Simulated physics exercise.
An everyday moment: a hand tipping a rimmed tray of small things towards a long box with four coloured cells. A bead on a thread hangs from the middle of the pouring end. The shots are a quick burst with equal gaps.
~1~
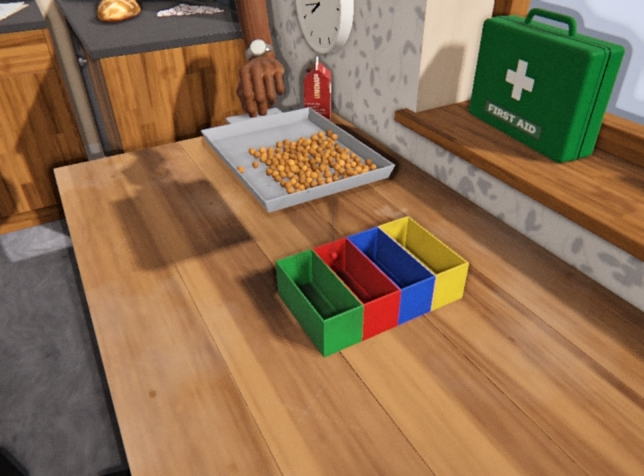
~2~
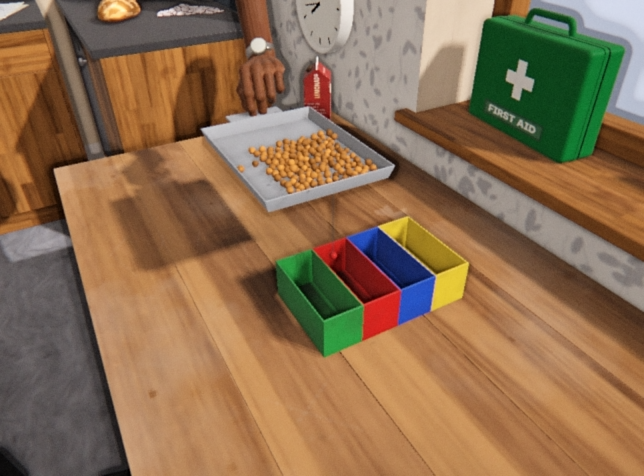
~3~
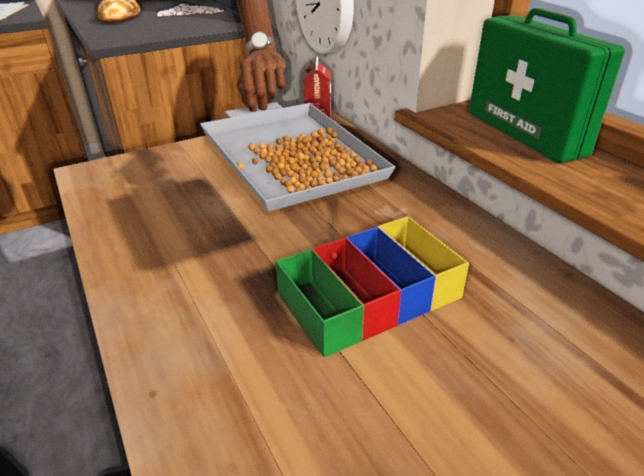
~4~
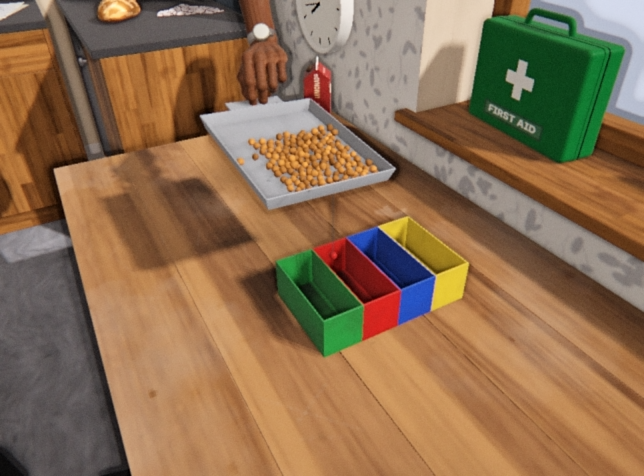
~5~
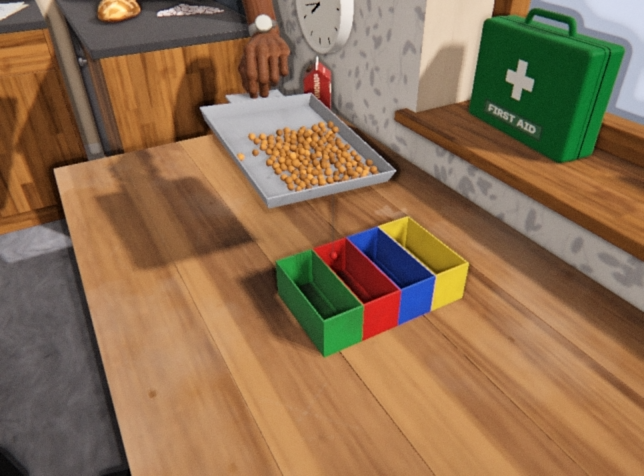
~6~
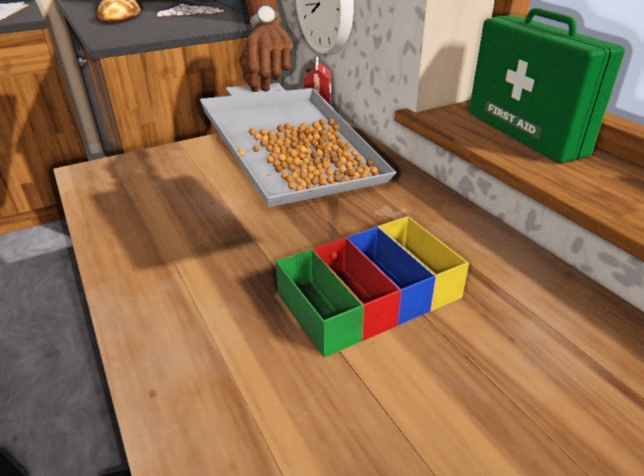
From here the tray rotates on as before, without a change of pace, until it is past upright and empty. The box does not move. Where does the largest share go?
It favours the blue compartment.
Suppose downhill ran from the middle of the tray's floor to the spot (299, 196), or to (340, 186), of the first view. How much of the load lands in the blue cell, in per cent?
Roughly 0 per cent, and 40 per cent.
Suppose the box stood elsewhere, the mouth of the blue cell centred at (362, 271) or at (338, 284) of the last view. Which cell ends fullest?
First that yellow cell, then the cell in yellow.
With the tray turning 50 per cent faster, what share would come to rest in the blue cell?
Close to 70 per cent.
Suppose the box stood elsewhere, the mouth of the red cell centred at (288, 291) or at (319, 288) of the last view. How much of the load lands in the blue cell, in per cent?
The first gives 10 %, the second 20 %.
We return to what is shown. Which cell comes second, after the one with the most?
It is red.
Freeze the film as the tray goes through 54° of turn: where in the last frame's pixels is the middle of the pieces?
Around (340, 148).
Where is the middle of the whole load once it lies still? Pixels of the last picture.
Around (391, 292).
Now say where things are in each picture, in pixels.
In the first frame, corners of the pouring end (268, 199) and (389, 165), level; middle of the load (313, 163), roasted chickpeas; bead on its thread (333, 256); green cell (343, 328); red cell (381, 312); blue cell (417, 297); yellow cell (450, 284).
In the second frame, corners of the pouring end (268, 198) and (389, 165), level; middle of the load (313, 162).
In the third frame, corners of the pouring end (268, 198) and (389, 166), tipped barely, lowest at the right corner; middle of the load (313, 161).
In the fourth frame, corners of the pouring end (269, 196) and (390, 168), tipped a little, lowest at the right corner; middle of the load (313, 159).
In the fifth frame, corners of the pouring end (270, 195) and (390, 169), tipped a little, lowest at the right corner; middle of the load (313, 157).
In the sixth frame, corners of the pouring end (271, 194) and (390, 171), tipped a little, lowest at the right corner; middle of the load (314, 155); green cell (343, 328); red cell (381, 312); blue cell (417, 297); yellow cell (450, 284).
Just after the last frame, tray tipped steeply; almost all on the tray; just a few in the yellow cell.
A moment on, tray tipped right over; roughly two thirds on the tray; just a few in the blue cell; just a few in the red cell; roughly a quarter falling or outside the box.
Further on, tray tipped past a quarter turn; roughly two thirds in the blue cell; roughly a quarter in the red cell; about a tenth in the yellow cell; just a few in the green cell; just a few falling or outside the box.
When it is over, tray tipped past a quarter turn; roughly two thirds in the blue cell; roughly a quarter in the red cell; about a tenth in the yellow cell; just a few in the green cell; just a few outside the box.
